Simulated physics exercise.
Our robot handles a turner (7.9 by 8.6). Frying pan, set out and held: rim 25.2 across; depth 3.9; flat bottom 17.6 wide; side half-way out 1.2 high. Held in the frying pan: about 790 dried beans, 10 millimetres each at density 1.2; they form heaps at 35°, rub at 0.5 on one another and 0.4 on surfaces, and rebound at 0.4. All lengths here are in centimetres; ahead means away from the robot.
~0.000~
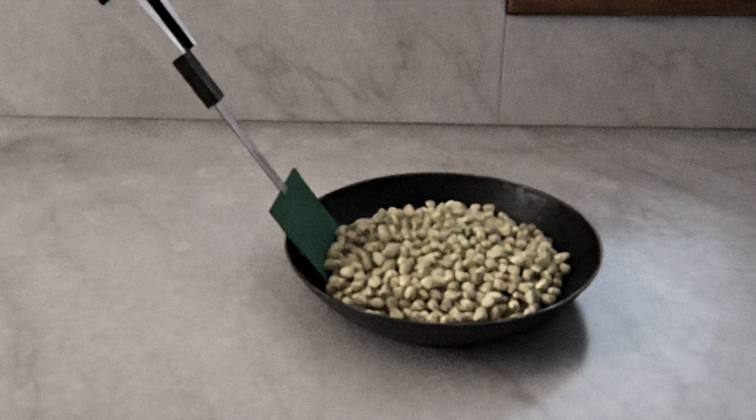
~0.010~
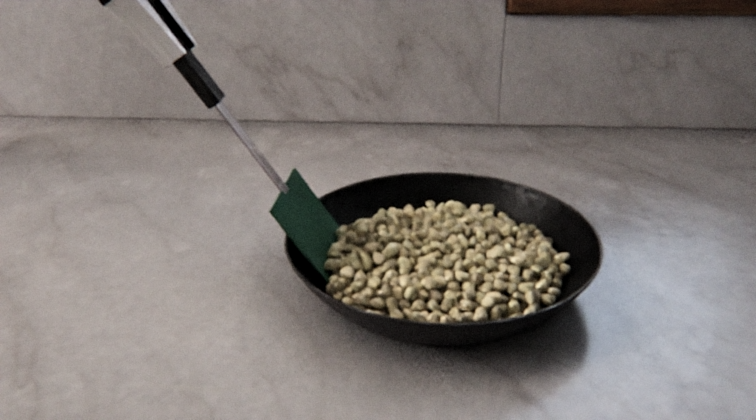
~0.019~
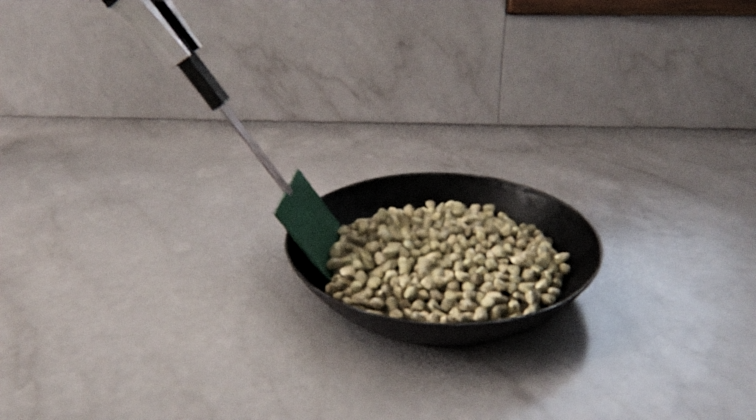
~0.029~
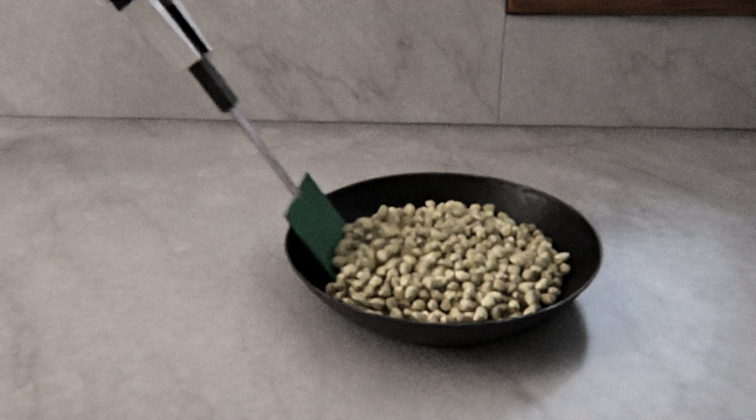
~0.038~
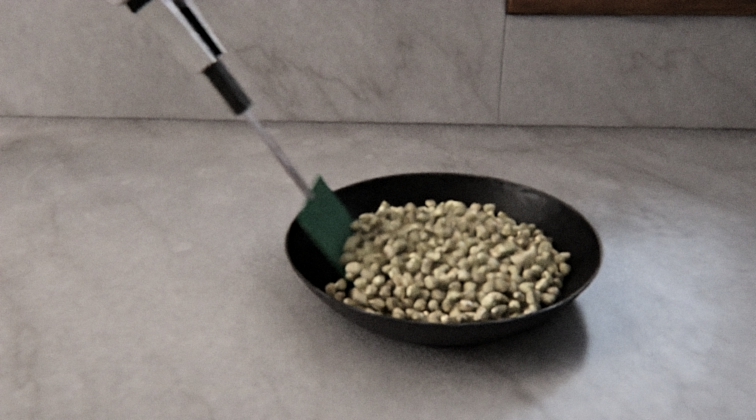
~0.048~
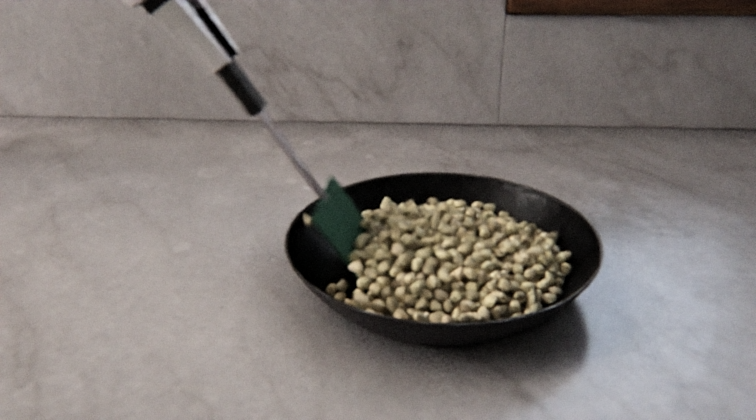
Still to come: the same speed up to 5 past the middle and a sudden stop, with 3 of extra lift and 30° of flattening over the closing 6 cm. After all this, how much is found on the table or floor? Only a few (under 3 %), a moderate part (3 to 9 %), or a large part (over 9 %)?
A large part.
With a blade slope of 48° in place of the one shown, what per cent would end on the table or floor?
Result, estimated: 10 %.
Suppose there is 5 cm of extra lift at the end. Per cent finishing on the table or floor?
It comes to around 15 percent.
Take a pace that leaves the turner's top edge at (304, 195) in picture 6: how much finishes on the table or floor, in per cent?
Expect about 0 per cent there.
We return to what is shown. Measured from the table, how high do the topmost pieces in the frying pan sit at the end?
About 5.5 centimetres.
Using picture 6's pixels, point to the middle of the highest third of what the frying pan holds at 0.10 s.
It is centred at roughly (469, 235).
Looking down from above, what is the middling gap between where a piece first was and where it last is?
I'd put it at close to 4 centimetres.
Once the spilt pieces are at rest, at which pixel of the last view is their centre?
Roughly at (702, 271) in the final view.
After 0.07 s, sloping 57°, highest piece 7 above the table; 787 in the frying pan, 1 on the blade or in flight.
After 0.10 s, sloping 47°, highest piece 10 above the table; 787 in the frying pan, 1 on the blade or in flight.
After 0.31 s, sloping 27°, highest piece 9 above the table; 691 in the frying pan, 91 on the table or floor, 6 on the blade or in flight.
After 1.37 s, sloping 27°, highest piece 5 above the table; 687 in the frying pan, 101 on the table or floor.
At rest, 687 in the frying pan, 101 on the table or floor. That is 13 % on the table or floor.
